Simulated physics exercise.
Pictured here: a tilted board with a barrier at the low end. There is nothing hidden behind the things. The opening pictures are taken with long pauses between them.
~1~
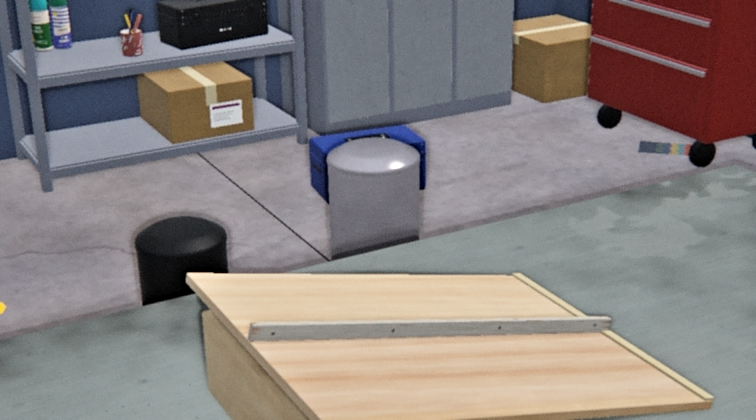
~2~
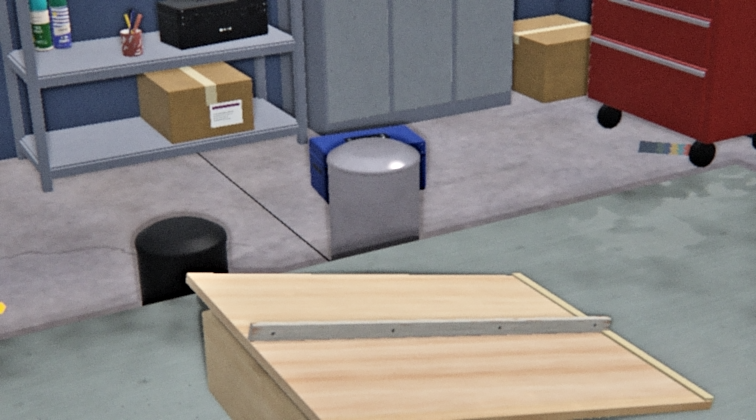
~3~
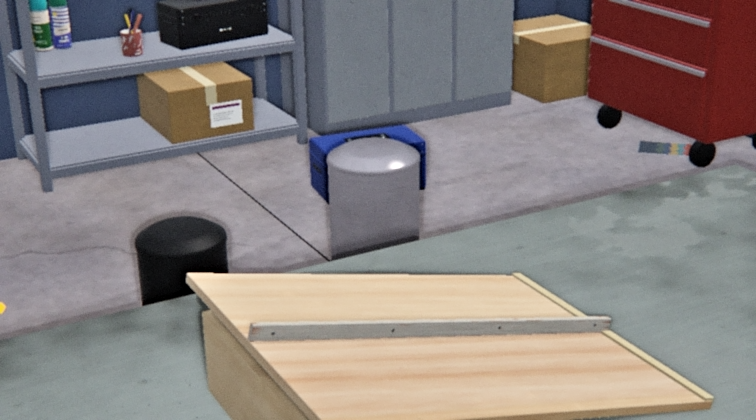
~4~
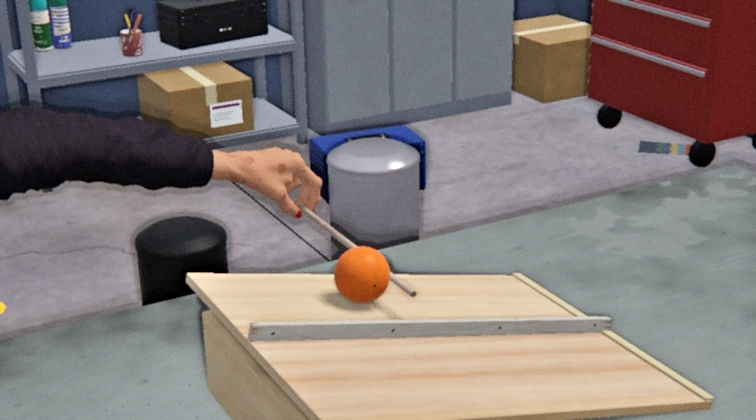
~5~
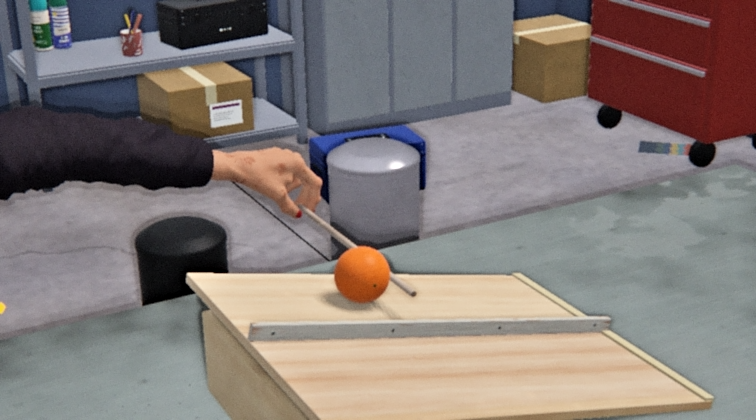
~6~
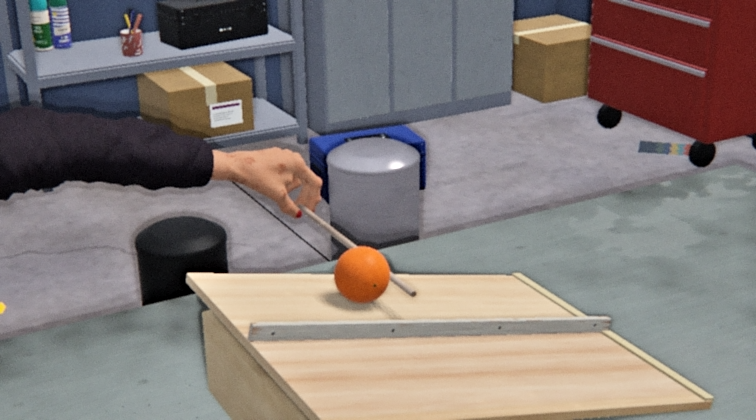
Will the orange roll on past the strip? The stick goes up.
It will most likely pass the strip and go on.
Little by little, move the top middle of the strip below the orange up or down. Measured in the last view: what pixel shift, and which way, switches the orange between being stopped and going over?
12 pixels, up.
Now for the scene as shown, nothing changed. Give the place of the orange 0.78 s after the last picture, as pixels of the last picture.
About (622, 271).
Then, 0.78 s later than the last frame, orange off the board near (622, 270).
When it is over, the orange rolls off the board.
